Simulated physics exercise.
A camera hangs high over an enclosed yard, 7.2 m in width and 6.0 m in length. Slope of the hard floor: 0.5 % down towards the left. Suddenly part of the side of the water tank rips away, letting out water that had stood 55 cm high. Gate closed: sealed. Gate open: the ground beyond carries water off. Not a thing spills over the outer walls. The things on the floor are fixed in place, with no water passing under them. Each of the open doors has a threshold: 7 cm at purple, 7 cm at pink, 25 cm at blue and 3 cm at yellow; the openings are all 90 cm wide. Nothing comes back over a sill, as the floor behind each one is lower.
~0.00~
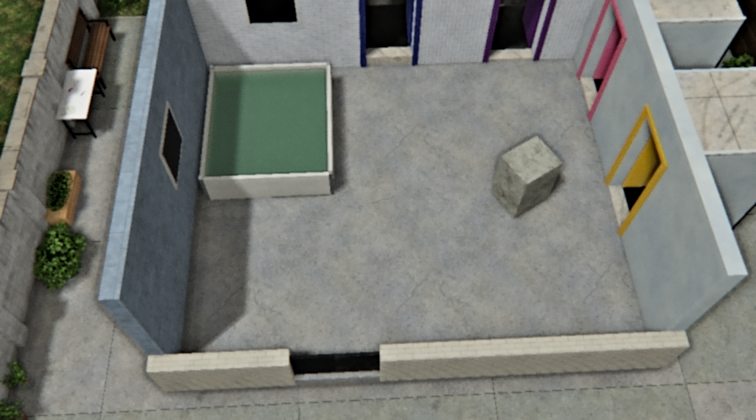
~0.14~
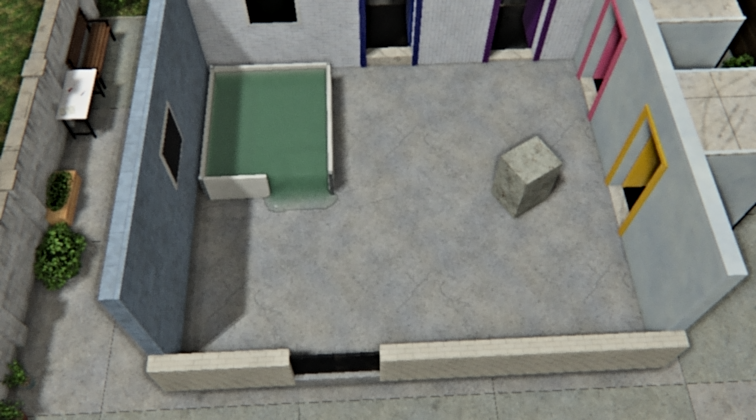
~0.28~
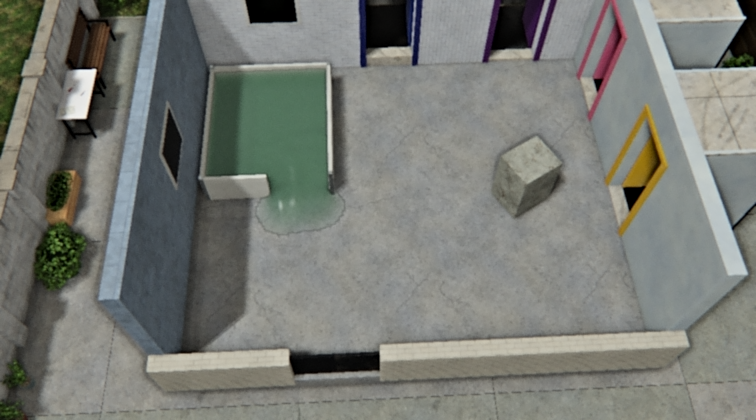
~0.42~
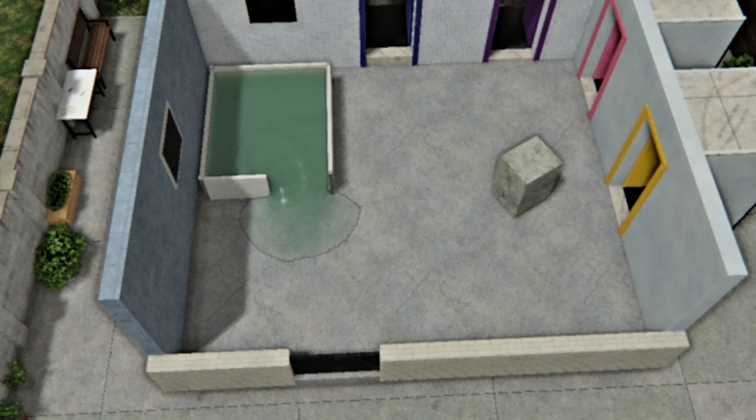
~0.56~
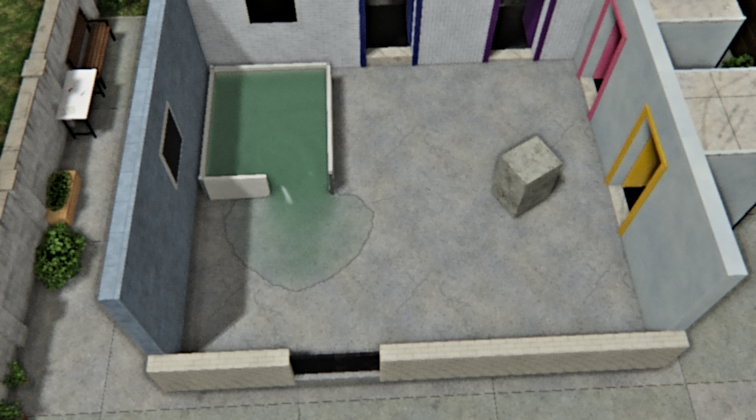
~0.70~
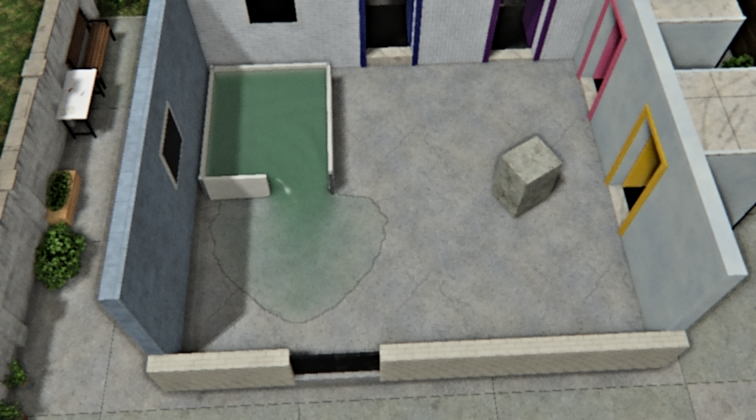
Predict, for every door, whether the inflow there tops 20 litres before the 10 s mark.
Prediction: At the purple door it falls short of 20 litres; at the pink door it falls short of 20 litres; at the blue door it falls short of 20 litres; at the yellow door it tops 20 litres.
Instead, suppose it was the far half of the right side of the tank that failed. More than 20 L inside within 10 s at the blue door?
Blue: Falls short.
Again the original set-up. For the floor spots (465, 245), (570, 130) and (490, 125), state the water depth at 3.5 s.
First spot near 1 cm, second near 0 cm, third near 0 cm.
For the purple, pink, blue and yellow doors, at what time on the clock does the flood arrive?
So, purple at 7.5 s, then pink at 6.0 s, blue at 8.5 s, and yellow at 4.5 s.
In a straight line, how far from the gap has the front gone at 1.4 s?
Around 3.4 metres.
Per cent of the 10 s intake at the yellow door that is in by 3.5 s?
Around 0 percent.
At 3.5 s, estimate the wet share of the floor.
Roughly 40 percent.
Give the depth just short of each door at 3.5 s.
You'd see purple at 0 cm, pink at 0 cm, blue at 0 cm and yellow at 0 cm.
After 1.4 s water covers 25 % of the floor and is deepest (30 cm) near (311, 202); purple door not reached, pink door not reached, blue door not reached, yellow door not reached.
After 2.2 s water covers 30 % of the floor and is deepest (30 cm) near (180, 370); purple door not reached, pink door not reached, blue door not reached, yellow door not reached.
After 3.5 s water covers 40 % of the floor and is deepest (24 cm) near (180, 370); purple door not reached, pink door not reached, blue door not reached, yellow door not reached.
After 6.0 s water covers 60 % of the floor and is deepest (20 cm) near (180, 370); purple door not reached, pink door 1 cm at the sill, 0 L in, blue door not reached, yellow door 6 cm at the sill, 5 L in.
After 10.0 s water covers 90 % of the floor and is deepest (13 cm) near (210, 74); purple door 8 cm at the sill, 1 L in, pink door 4 cm at the sill, 0 L in, blue door 6 cm at the sill, 0 L in, yellow door 7 cm at the sill, 42 L in.
